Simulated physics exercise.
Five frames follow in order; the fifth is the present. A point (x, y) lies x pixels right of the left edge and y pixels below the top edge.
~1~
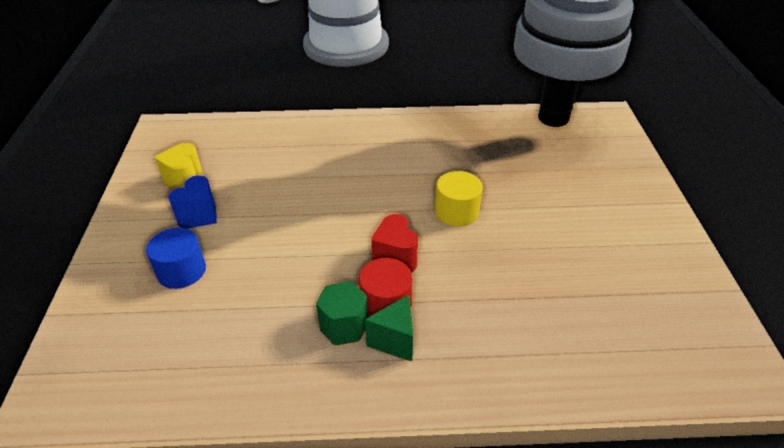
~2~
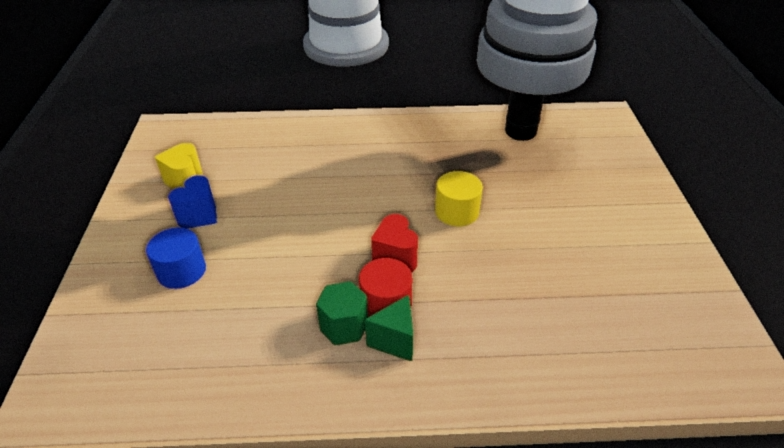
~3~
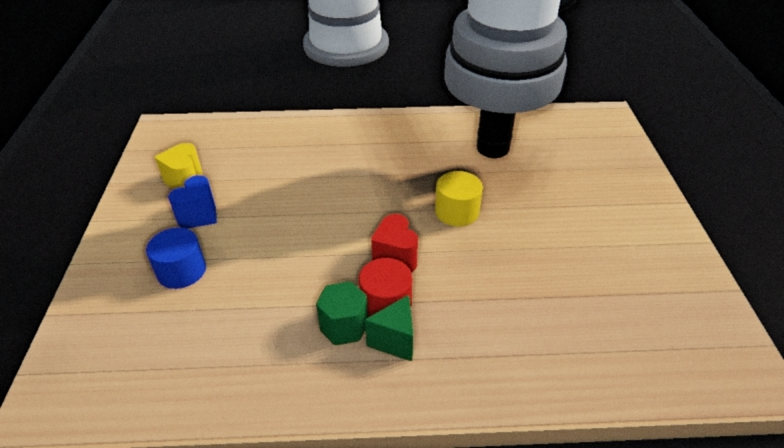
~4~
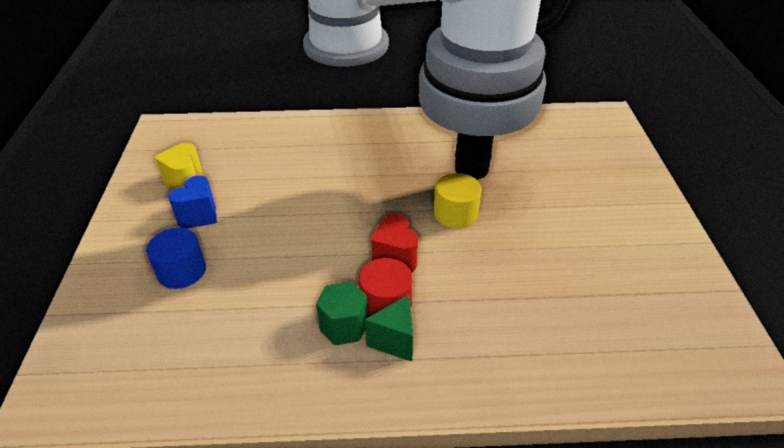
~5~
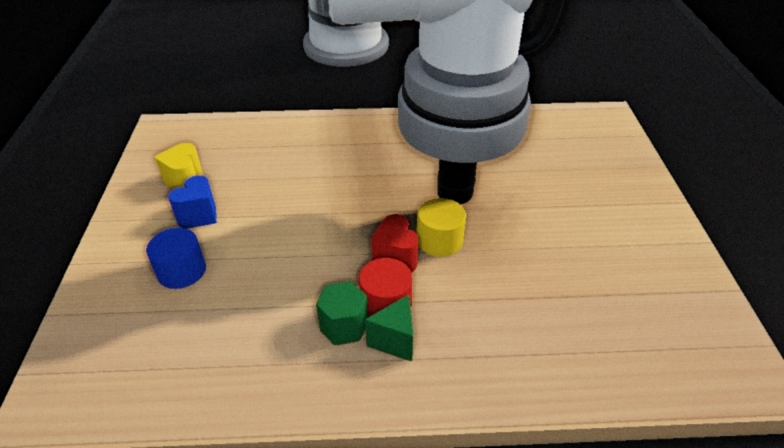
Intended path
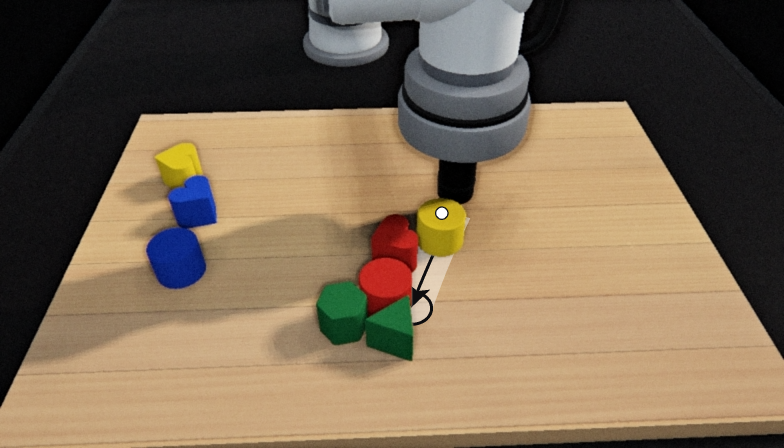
A pale wooden board lies on a black surface, seen from above and in front by a camera that stays still. Yellow and blue blocks sit at the left, red and green ones cluster near the centre, and a yellow cylinder stands apart above them. A grey and white robot arm moves its black rod leftward and nearer, pushing the yellow cylinder toward the red heart.
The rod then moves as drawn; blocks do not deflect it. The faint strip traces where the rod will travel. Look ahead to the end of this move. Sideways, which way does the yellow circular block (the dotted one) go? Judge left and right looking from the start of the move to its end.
It is displaced to the left.
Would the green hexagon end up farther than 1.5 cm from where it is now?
Yes, that is what happens.
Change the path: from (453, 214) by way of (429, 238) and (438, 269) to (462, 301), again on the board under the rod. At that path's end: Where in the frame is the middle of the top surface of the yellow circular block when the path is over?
The yellow circular block ends near (440, 306).
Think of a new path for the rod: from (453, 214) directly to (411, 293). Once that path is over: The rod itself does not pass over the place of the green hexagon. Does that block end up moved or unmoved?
It is shifted.
The line goes from (453, 214) directly to (411, 308); the dot is on the yellow circular block.
On the path given first. One third of the way, rod at (441, 222); red heart at (385, 238), turned 35° clockwise; yellow circular block at (427, 244).
Two thirds of the way, rod at (426, 253); green hexagon at (318, 309), turned 25° clockwise; red circular block at (370, 303); green three-sided block at (398, 331); red heart at (383, 238), turned 40° clockwise; yellow circular block at (417, 280).
At the end, rod at (412, 288); green hexagon at (311, 310), turned 35° clockwise; red circular block at (360, 328); green three-sided block at (398, 362), turned 25° clockwise; red heart at (383, 238), turned 40° clockwise; yellow circular block at (418, 320).
